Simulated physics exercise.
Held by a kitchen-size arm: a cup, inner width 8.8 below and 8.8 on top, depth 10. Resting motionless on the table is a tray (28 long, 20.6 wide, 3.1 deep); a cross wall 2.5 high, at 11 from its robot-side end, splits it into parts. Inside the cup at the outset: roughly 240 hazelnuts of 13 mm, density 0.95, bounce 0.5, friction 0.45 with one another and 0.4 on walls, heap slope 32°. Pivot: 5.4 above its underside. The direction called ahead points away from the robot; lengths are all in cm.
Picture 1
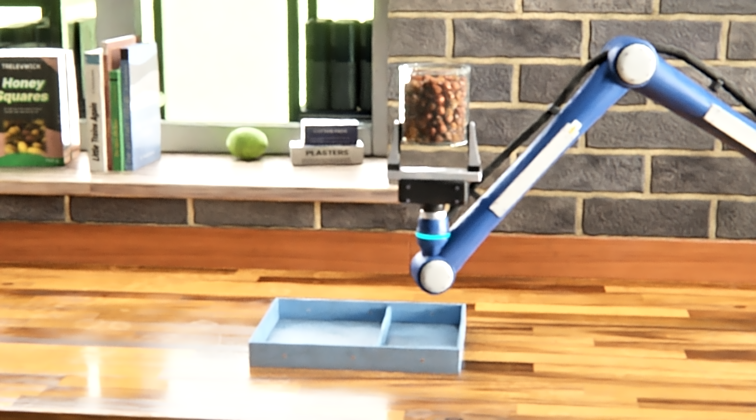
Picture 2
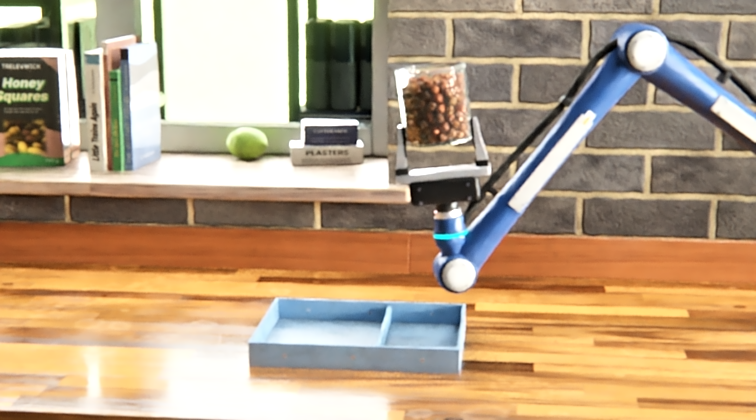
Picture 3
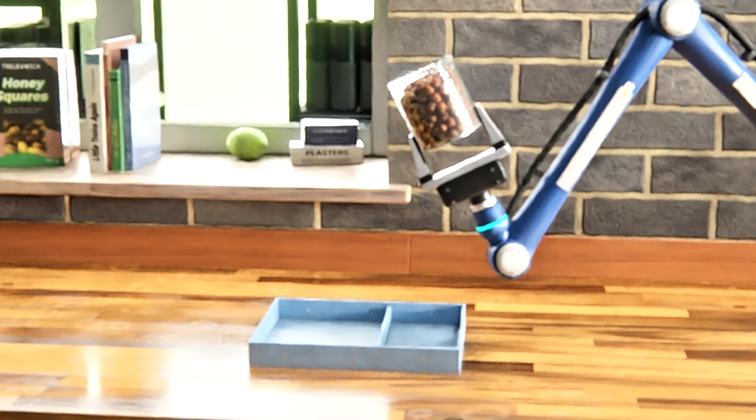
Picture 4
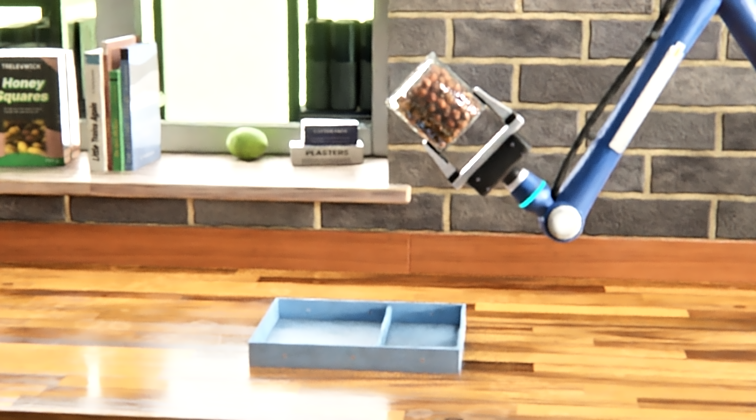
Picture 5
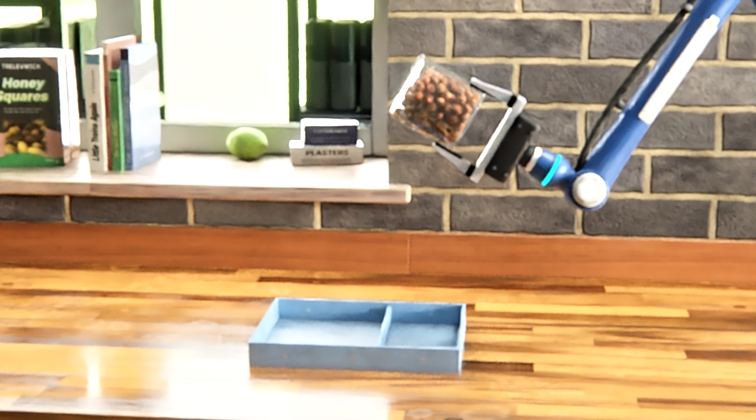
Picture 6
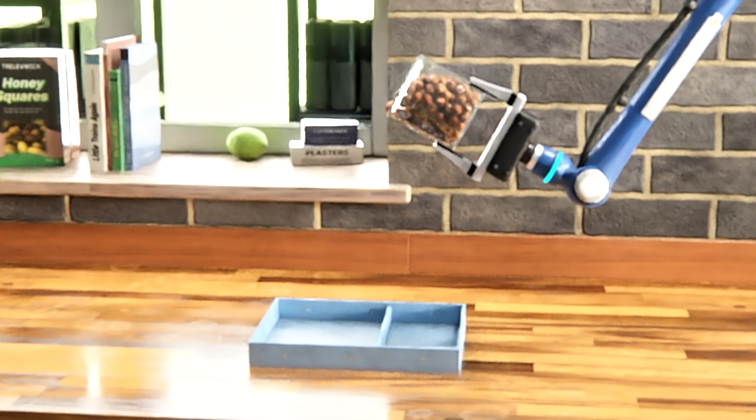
Kitchen counter with a blue robot arm tilting a clear cup of hazelnuts leftward above a divided blue tray, nuts staying inside.
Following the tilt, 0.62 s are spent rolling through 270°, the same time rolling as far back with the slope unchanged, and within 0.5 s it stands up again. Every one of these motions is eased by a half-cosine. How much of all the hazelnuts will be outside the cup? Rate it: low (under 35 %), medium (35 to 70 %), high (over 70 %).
Rating: Low.
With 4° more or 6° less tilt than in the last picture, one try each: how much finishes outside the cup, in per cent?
Roughly 10 % on the first try and 0 % on the second.
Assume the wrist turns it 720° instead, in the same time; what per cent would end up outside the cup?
That would come to close to 5 in a hundred.
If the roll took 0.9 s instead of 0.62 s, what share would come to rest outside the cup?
In that case roughly 10 percent.
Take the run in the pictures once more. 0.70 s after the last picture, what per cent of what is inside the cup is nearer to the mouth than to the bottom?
45 %, about.
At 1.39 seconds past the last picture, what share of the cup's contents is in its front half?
Near enough 45 in a hundred.
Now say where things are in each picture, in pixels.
In the first frame, the cup middle at (435, 105), upright; upper third of the load around (436, 88), from x 405 to 460, top at y 75; 240 in the cup.
In the second frame, the cup middle at (435, 105), tipped 7°; upper third of the load around (436, 88), from x 405 to 465, top at y 75.
In the third frame, the cup middle at (436, 105), tipped 26°; upper third of the load around (437, 89), from x 405 to 470, top at y 70.
In the fourth frame, the cup middle at (437, 104), tipped 47°; upper third of the load around (436, 90), from x 400 to 475, top at y 70.
In the fifth frame, the cup middle at (437, 104), tipped 61°; upper third of the load around (436, 89), from x 395 to 475, top at y 75.
In the sixth frame, the cup middle at (437, 104), tipped 62°; upper third of the load around (435, 90), from x 390 to 475, top at y 80; 240 in the cup.
Then, 0.70 s on, tipped 62°, highest piece 39 above the table; 231 in the cup, 5 in the far-side part, 4 in flight or on a rim.
Then, 1.39 s on, tipped 49°, highest piece 39 above the table; 224 in the cup, 12 in the far-side part, 1 in the robot-side part, 3 in flight or on a rim.
Then, 1.94 s on, upright, highest piece 40 above the table; 224 in the cup, 15 in the far-side part, 1 in the robot-side part.
Then, 2.64 s on, upright, highest piece 40 above the table; 224 in the cup, 15 in the far-side part, 1 in the robot-side part.
In the end, 224 in the cup, 15 in the far-side part, 1 in the robot-side part. That is 7 % outside the cup.
